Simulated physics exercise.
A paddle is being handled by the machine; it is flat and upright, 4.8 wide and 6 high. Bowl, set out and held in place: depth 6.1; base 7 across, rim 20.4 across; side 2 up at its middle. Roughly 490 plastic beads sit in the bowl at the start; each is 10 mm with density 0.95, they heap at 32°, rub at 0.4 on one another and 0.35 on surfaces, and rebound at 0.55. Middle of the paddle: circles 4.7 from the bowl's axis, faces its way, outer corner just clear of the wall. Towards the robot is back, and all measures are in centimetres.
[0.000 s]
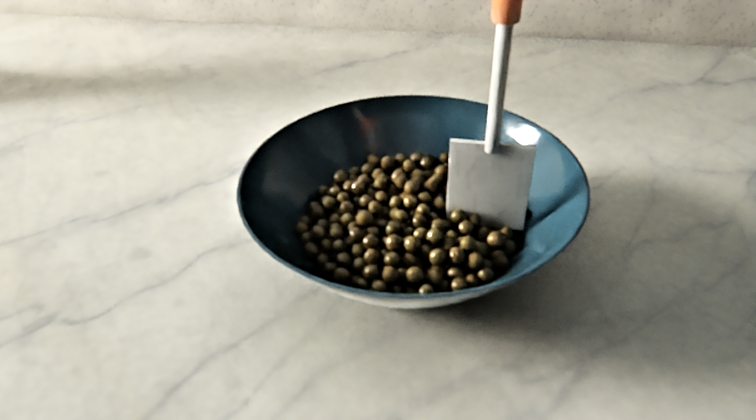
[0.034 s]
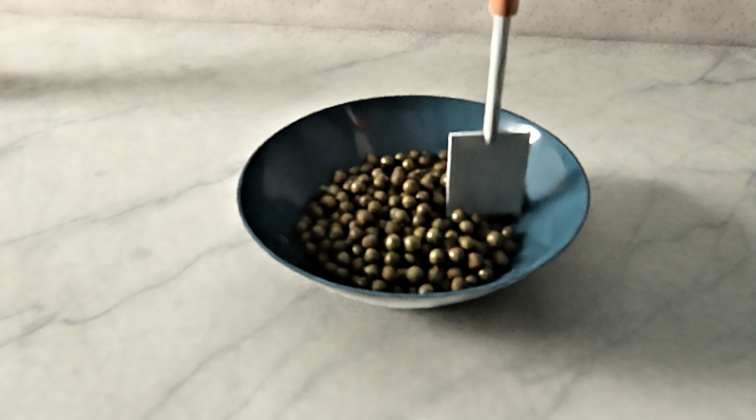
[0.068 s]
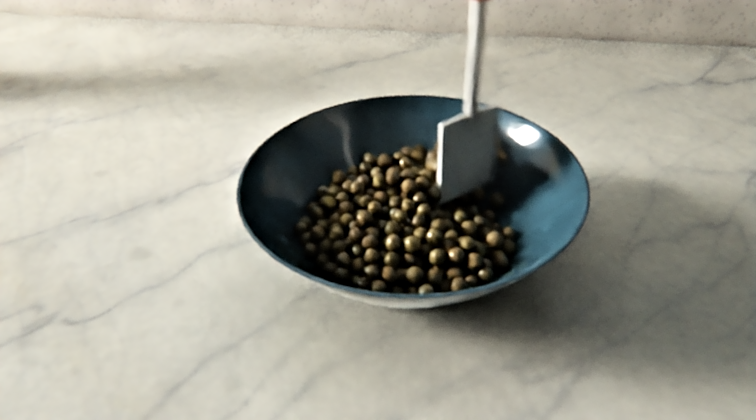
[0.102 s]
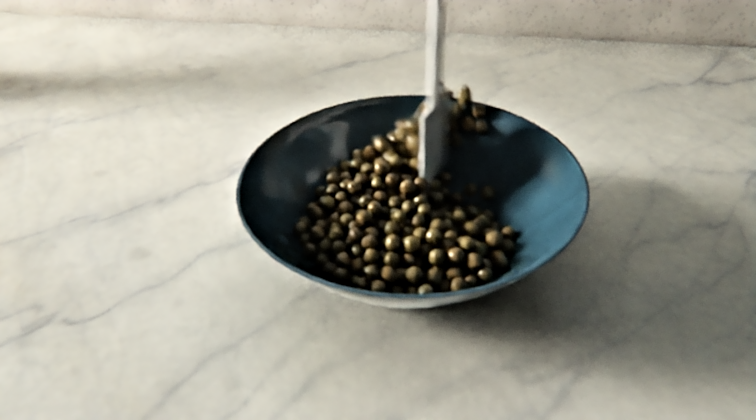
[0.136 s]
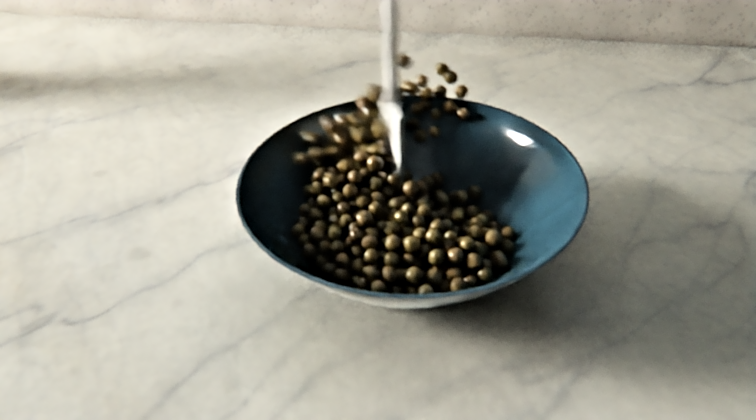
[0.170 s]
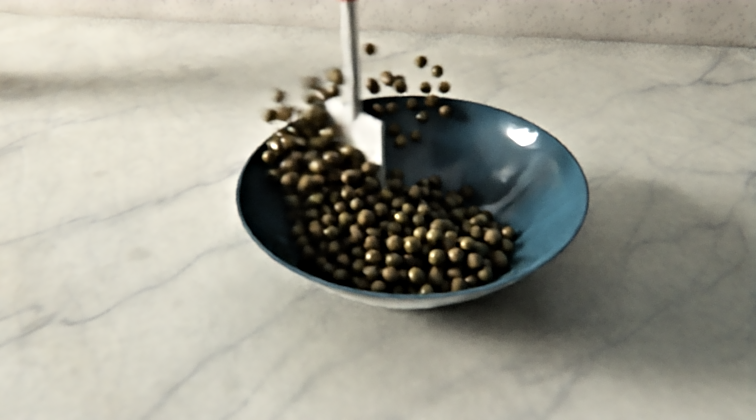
The video shows a flat paddle standing in a blue bowl of small brownish-green beads on a marble surface, then sweeping leftward along the back of the bowl, pushing beads up and tossing some into the air.
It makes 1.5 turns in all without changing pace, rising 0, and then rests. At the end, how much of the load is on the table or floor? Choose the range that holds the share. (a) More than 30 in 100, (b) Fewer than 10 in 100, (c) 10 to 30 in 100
a.
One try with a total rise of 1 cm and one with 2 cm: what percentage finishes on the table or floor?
That gives about 25 per cent and 20 per cent, in order.
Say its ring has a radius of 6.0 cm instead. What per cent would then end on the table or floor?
In that case some 5 %.
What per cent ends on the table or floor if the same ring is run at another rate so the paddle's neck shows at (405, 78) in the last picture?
About 20 %.
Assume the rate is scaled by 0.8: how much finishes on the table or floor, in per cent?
Some 25 in a hundred.
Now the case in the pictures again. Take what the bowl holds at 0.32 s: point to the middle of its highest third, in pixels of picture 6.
That third sits centred at about (461, 251).
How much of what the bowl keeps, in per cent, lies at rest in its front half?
I'd put it near 55 per cent.
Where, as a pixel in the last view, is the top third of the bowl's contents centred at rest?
Roughly pixel (374, 230).
After 0.32 s, 296° round, highest piece 10 above the table; 396 in the bowl, 34 on the table or floor, 64 in flight or on the tool.
After 0.48 s, 86° round, highest piece 9 above the table; 330 in the bowl, 119 on the table or floor, 45 in flight or on the tool.
After 0.76 s, 180° round, highest piece 5 above the table; 286 in the bowl, 207 on the table or floor, 1 in flight or on the tool.
After 1.46 s, 180° round, highest piece 5 above the table; 286 in the bowl, 208 on the table or floor.
At rest, 286 in the bowl, 208 on the table or floor. That is 42 % on the table or floor.
